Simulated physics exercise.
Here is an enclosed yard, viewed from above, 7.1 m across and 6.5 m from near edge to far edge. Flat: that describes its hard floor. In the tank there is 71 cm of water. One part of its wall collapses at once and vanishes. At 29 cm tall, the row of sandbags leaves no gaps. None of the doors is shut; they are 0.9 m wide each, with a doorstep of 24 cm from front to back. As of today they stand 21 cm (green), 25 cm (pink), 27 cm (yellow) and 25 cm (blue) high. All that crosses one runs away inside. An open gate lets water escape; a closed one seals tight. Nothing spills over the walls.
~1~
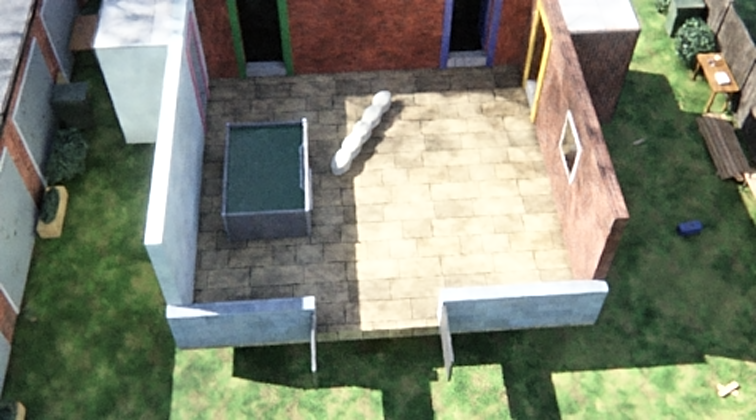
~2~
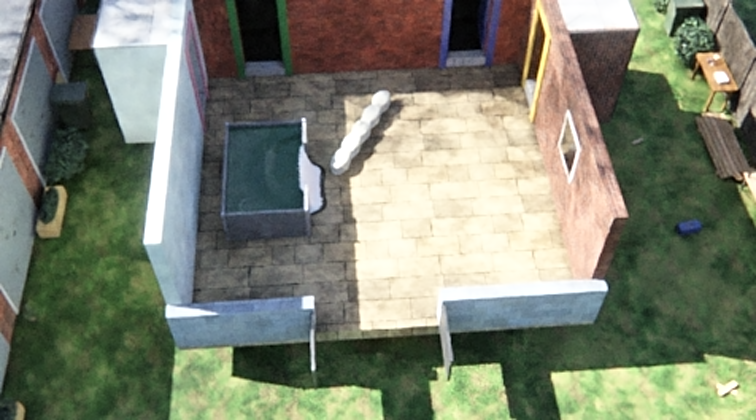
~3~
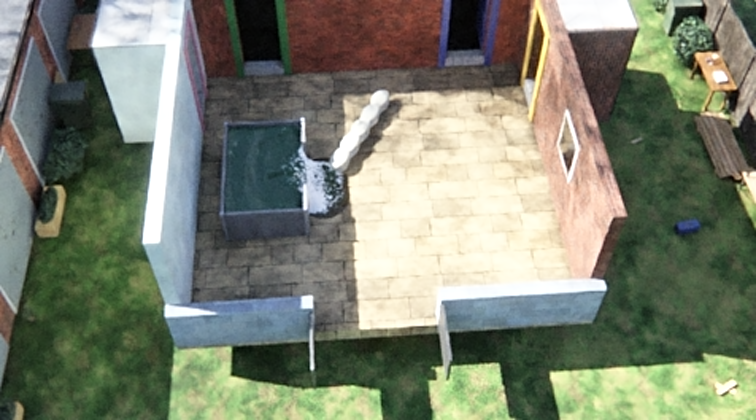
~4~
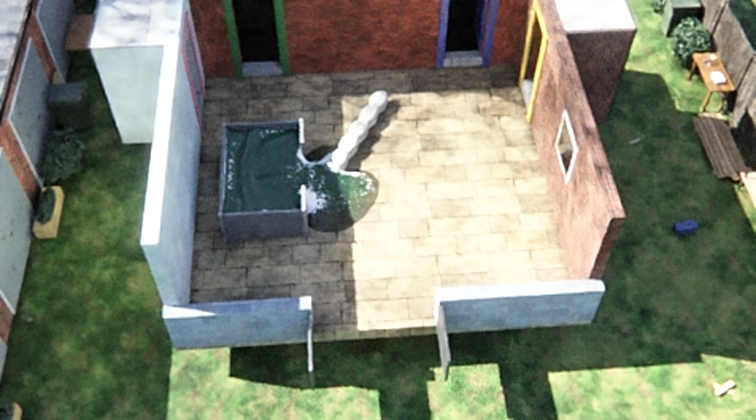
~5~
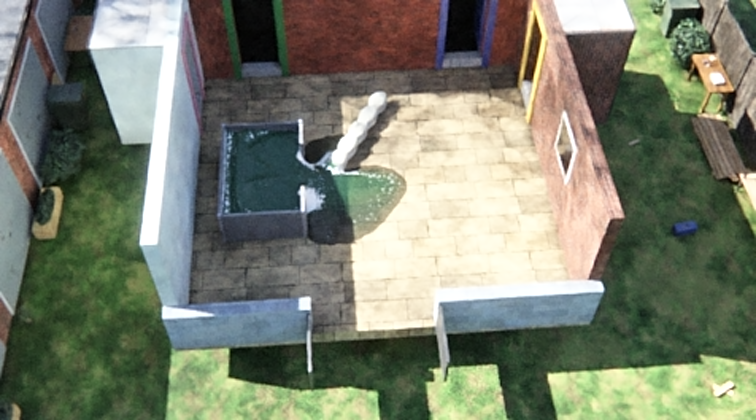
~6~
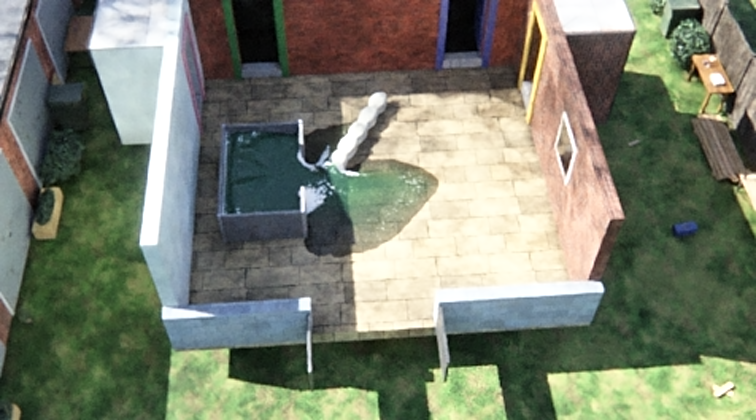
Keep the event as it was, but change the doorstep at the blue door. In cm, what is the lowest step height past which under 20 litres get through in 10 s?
Close to 6.5 cm is just enough.
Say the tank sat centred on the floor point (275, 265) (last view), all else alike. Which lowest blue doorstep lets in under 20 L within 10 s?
It must be around 11.0 cm tall.
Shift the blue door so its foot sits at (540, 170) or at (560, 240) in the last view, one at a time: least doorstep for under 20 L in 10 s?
Roughly 13.0 cm, then roughly 15 cm.
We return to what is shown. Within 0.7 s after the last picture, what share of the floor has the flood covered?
I'd say near 35 percent is wet.
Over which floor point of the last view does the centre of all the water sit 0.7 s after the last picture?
Centre estimate: (309, 192) px, approximately.
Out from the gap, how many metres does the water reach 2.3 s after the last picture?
Roughly 6.0 metres.
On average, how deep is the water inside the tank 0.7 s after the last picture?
About 44 centimetres.
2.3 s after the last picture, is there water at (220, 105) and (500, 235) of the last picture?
Taking them in turn, they come out spared and submerged.
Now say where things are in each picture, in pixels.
The first frame shows the tank at (266, 168) is whole and still, 71 cm deep; the blue door at (470, 32) is dry.
In the second frame, water pours out at (306, 182) and has run 0.3 m, to (323, 205); about 11 cm deep outside, 71 cm at the back.
In the third frame, the gap is at (305, 182), the front 0.8 m out at (346, 196); the back of the tank holds 70 cm.
In the fourth frame, the front is at (374, 196), 1.4 m from the gap at (303, 183); 2.0 m2 of floor is wet, 63 cm left at the back.
In the fifth frame, water pours out at (302, 183) and has run 2.0 m, to (402, 190); about 6 cm deep outside, 60 cm at the back.
In the sixth frame, the gap is at (302, 183), the front 2.7 m out at (434, 186); the back of the tank holds 59 cm; 3.1 m in a straight line remain to the blue door at (466, 34).
Then, 0.7 s after the last picture water covers 35 % of the floor, deepest (41 cm) near (330, 176); it has not reached the blue door.
Then, 2.3 s after the last picture water covers 55 % of the floor, deepest (30 cm) near (543, 299); it has not reached the blue door.
Then, 9.3 s after the last picture water covers 90 % of the floor, deepest (10 cm) near (515, 76); 9 cm at the blue door, 0 litres in over its 25 cm doorstep.
At the blue door as built, the water peaked near 10 cm, 7.5 s after the last picture.
Run again over the same 10 s with other heights there, 29 litres in over 6 cm, 7 litres over 8 cm. The limit of 20 litres is kept from about 6.5 cm up.
